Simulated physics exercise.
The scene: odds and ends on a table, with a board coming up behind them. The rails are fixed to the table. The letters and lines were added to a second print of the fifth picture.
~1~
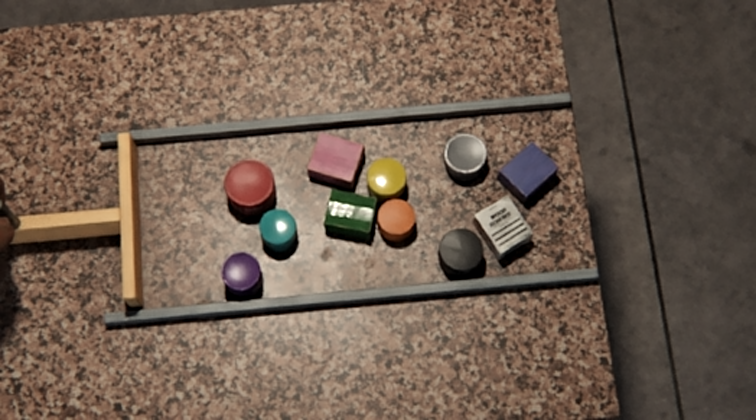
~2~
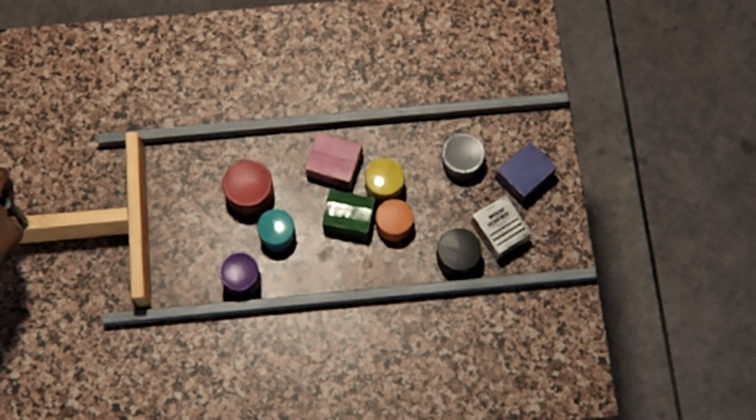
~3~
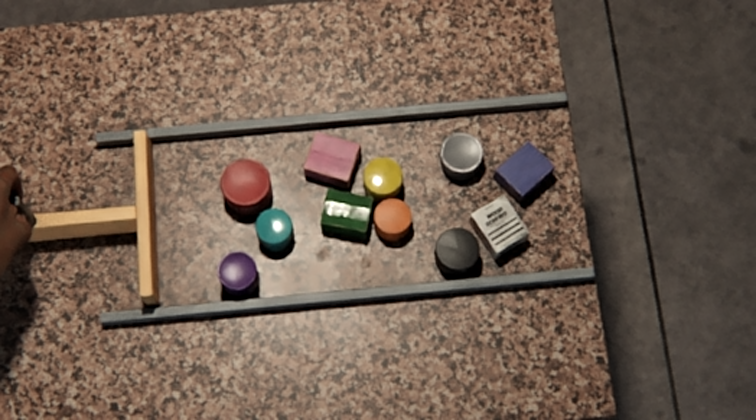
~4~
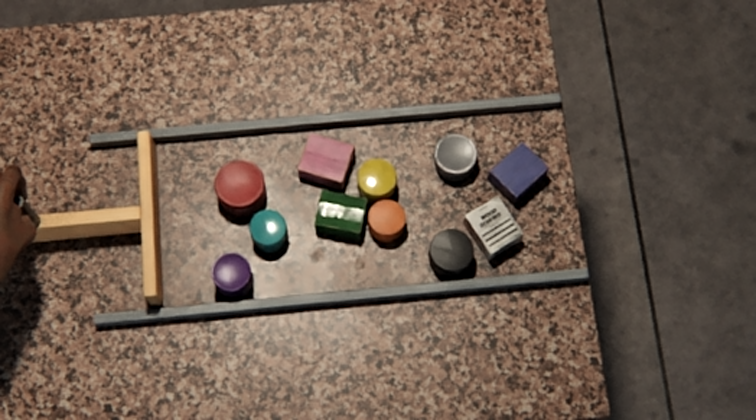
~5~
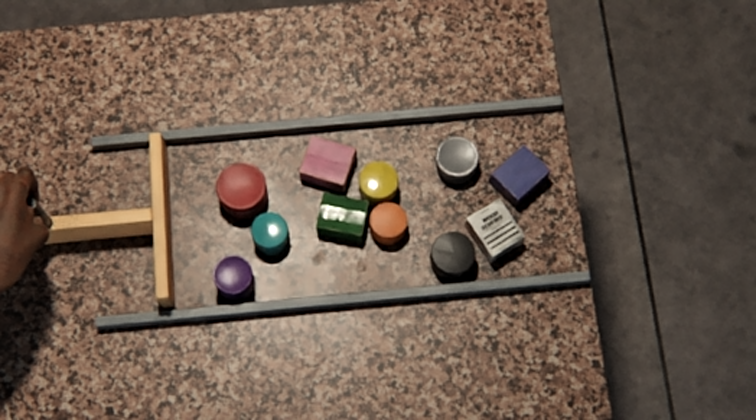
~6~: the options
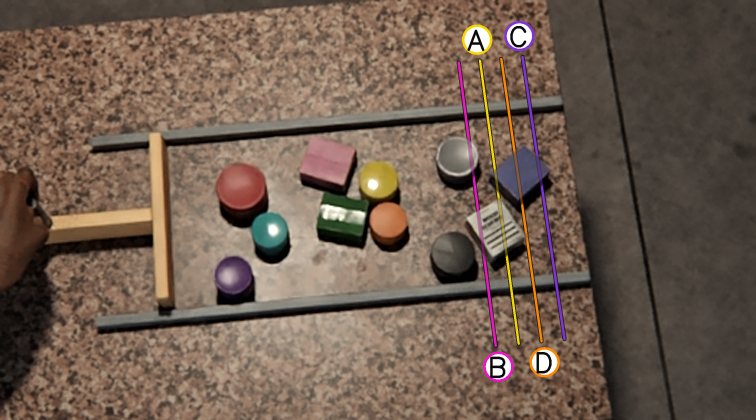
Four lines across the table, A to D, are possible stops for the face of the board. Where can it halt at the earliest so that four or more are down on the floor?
Stop at D.
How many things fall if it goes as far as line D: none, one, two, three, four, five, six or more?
By then, six or more.
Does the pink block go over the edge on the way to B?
By then, no.
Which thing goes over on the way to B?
The blue block.
On the copy, A at (499, 197); B at (477, 199); C at (543, 193); D at (521, 195).
On D. First, board (290, 201); purple jar (322, 271); pink block (348, 152).
Then, board (419, 190); blue block (544, 161); white box (526, 230).
Finally, board (520, 181); white box over the edge; orange tin over the edge; seven fallen.
By contrast, A drops only three; B drops only one; C drops seven, but is farther than needed.
